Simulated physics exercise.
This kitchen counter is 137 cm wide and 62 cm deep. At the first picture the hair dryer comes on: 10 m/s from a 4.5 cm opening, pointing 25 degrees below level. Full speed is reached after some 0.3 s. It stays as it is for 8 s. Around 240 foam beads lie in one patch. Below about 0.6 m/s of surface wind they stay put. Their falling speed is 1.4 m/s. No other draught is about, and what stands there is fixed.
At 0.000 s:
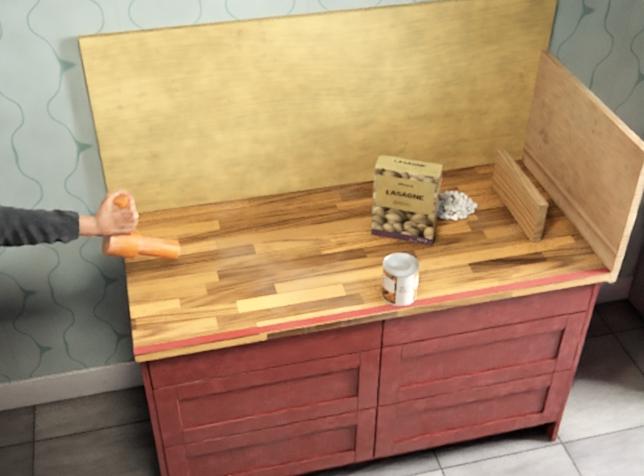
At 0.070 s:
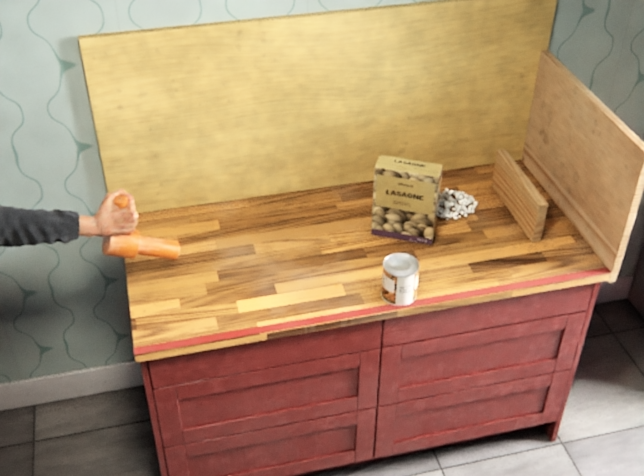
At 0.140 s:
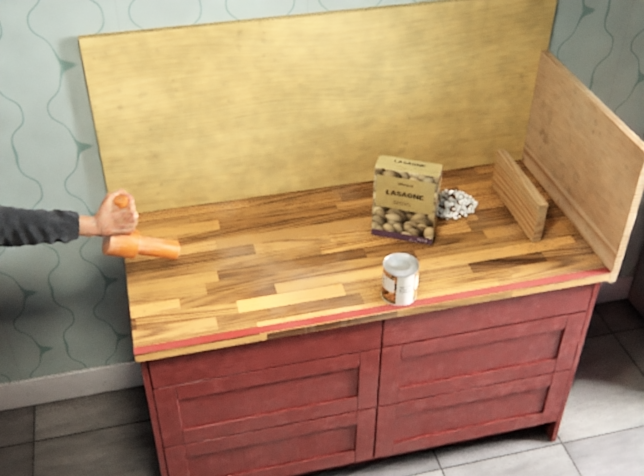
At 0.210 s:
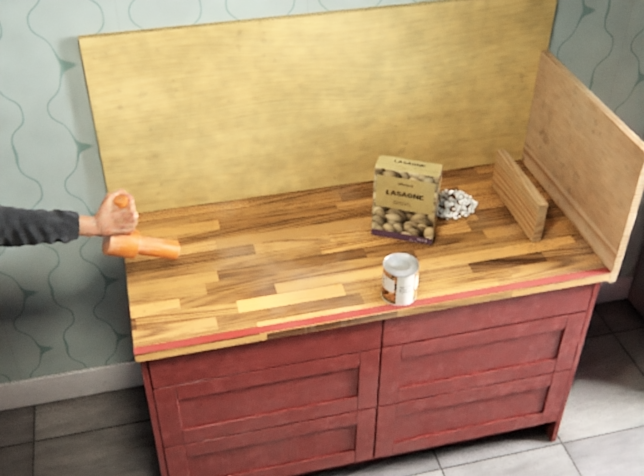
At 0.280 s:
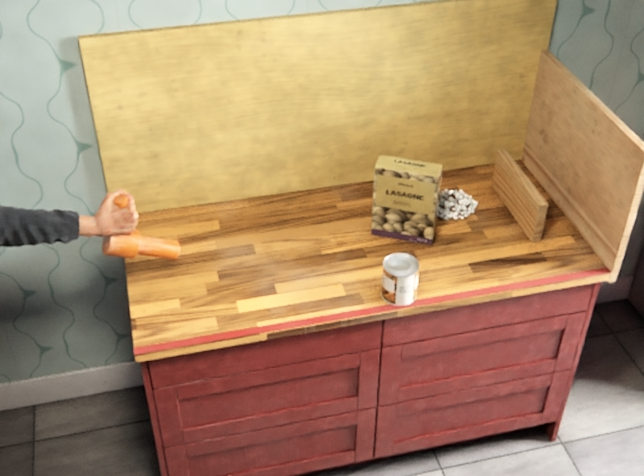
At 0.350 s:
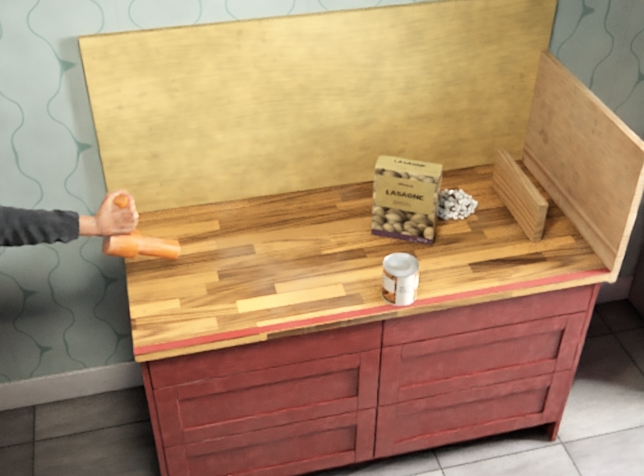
To begin with, a hand at the left holds an orange hair dryer over a wooden counter, where a lasagne box, a can and a small heap of pale foam beads sit near upright boards. From then on, nothing visibly moves; the hand stays steady and the beads lie still behind the box.
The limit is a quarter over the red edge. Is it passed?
More than a quarter over the red edge: No.
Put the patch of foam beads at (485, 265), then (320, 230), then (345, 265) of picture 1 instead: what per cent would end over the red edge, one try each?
In turn about 80 %, 4 %, 70 %.
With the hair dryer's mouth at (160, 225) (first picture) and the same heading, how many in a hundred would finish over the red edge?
Then about 70 %.
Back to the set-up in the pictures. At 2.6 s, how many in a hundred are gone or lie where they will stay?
About 3 %.
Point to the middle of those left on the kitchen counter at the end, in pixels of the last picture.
Near (488, 215).
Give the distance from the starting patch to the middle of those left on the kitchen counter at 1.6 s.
Roughly 15 cm.
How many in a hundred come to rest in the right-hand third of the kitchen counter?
Near 90 %.
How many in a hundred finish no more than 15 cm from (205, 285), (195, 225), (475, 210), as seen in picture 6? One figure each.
In turn about 0 %, 0 %, 60 %.
After 1.6 s, 99 % are on the move or not yet settled, 0 % are over the red edge; the middle of those still in play is near (498, 209).
After 2.6 s, 97 % are on the move or not yet settled, 0 % are over the red edge; the middle of those still in play is near (497, 214).
After 4.4 s, 93 % are on the move or not yet settled, 0 % are over the red edge; the middle of those still in play is near (491, 214).
After 8.0 s, at the end, 0 % are over the red edge; the middle of those still in play is near (488, 215).
